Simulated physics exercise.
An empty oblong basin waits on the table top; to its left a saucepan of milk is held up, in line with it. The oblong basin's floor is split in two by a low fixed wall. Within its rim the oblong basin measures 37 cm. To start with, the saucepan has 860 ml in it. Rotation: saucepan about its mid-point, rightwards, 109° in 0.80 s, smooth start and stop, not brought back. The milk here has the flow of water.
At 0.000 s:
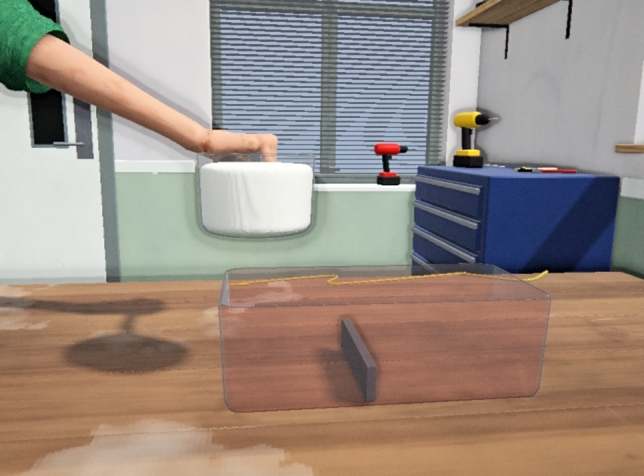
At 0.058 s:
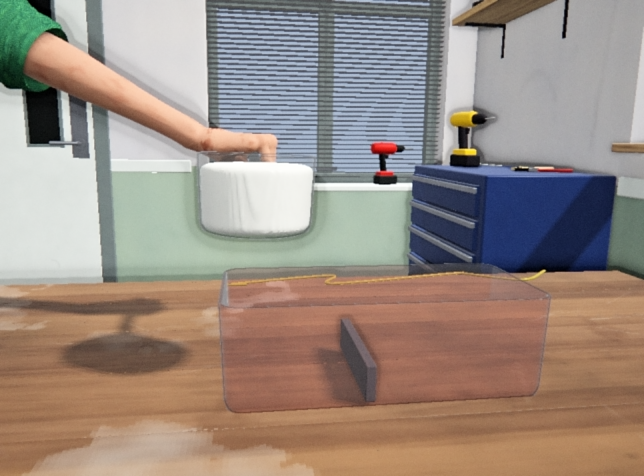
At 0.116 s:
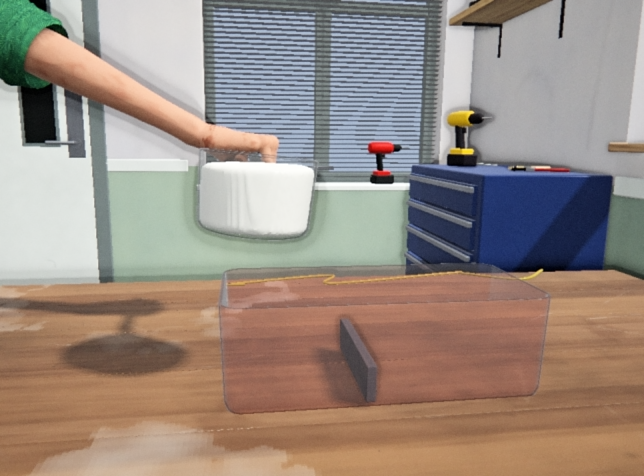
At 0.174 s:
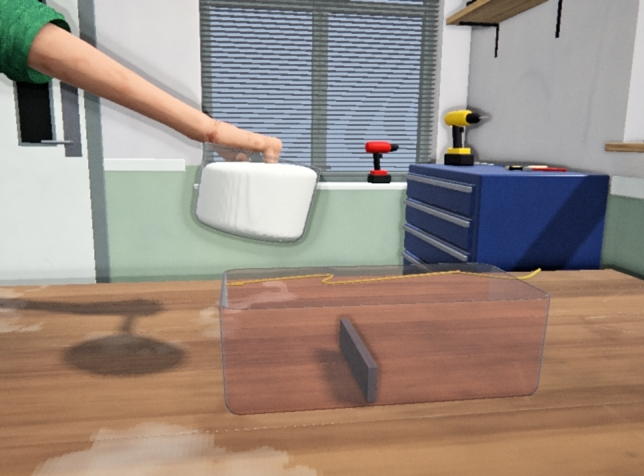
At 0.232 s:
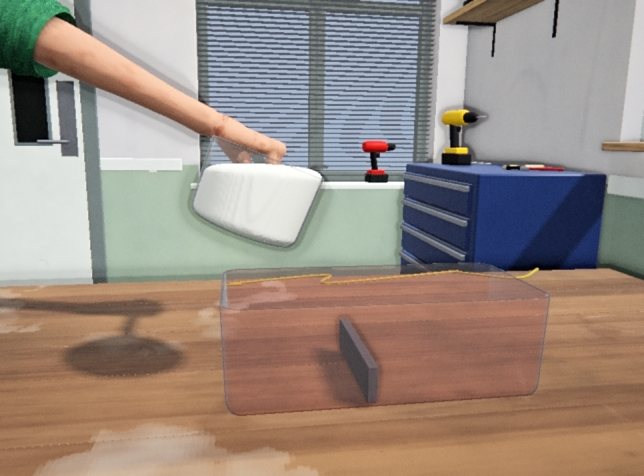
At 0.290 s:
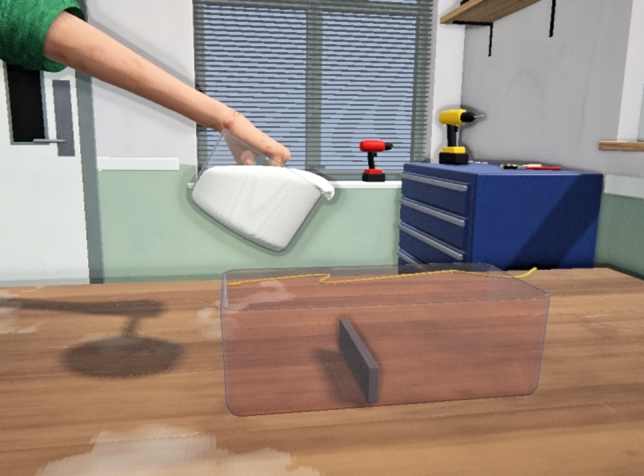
In the video, a hand holds a white saucepan above and to the left of an empty, clear oblong basin on a wooden table, keeping it level at first, then gradually tilting it to the right.
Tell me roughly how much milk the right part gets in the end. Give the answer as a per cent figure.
It gets about 57 per cent.
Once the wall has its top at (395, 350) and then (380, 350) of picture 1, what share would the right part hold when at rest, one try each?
20 then 30 %.
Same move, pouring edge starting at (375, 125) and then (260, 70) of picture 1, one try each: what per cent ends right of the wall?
It comes to 90 per cent, and then 15 per cent.
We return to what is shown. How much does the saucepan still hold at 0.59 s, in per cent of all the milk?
Roughly 36 percent.
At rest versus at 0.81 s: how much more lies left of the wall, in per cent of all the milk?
Some 10 per cent.
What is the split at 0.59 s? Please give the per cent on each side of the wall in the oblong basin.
Around 6 percent on the left and 28 on the right.
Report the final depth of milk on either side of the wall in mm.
Left part: About 14 mm; right part: About 16 mm.
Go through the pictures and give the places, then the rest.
In the first picture, tilt 0°; pouring edge (314, 157); surface from (201, 166) to (310, 167); the oblong basin's rim runs from (223, 287) to (519, 281); the wall's top is at (357, 341).
In the second picture, tilt 1°; pouring edge (314, 159); surface from (201, 166) to (311, 167).
In the third picture, tilt 6°; pouring edge (316, 163); surface from (202, 166) to (312, 168).
In the fourth picture, tilt 12°; pouring edge (319, 171); surface from (204, 167) to (316, 170).
In the fifth picture, tilt 21°; pouring edge (321, 181); surface from (205, 170) to (321, 173).
In the sixth picture, tilt 32°; pouring edge (322, 193); surface from (200, 175) to (314, 181); 4 per cent is over the edge.
By 0.59 s the tilt is 92° and 37 per cent is still to pour, 6 is left of the wall and 28 right of it.
By 0.81 s the tilt is 109° and 6 per cent is still to pour, 33 is left of the wall and 56 right of it.
By 1.05 s the tilt is 109° and 0 per cent is still to pour, 42 is left of the wall and 57 right of it.
By 1.30 s the tilt is 109° and 0 per cent is still to pour, 42 is left of the wall and 57 right of it.
At rest 42 per cent lies left of the wall, 57 right of it and 1 outside.
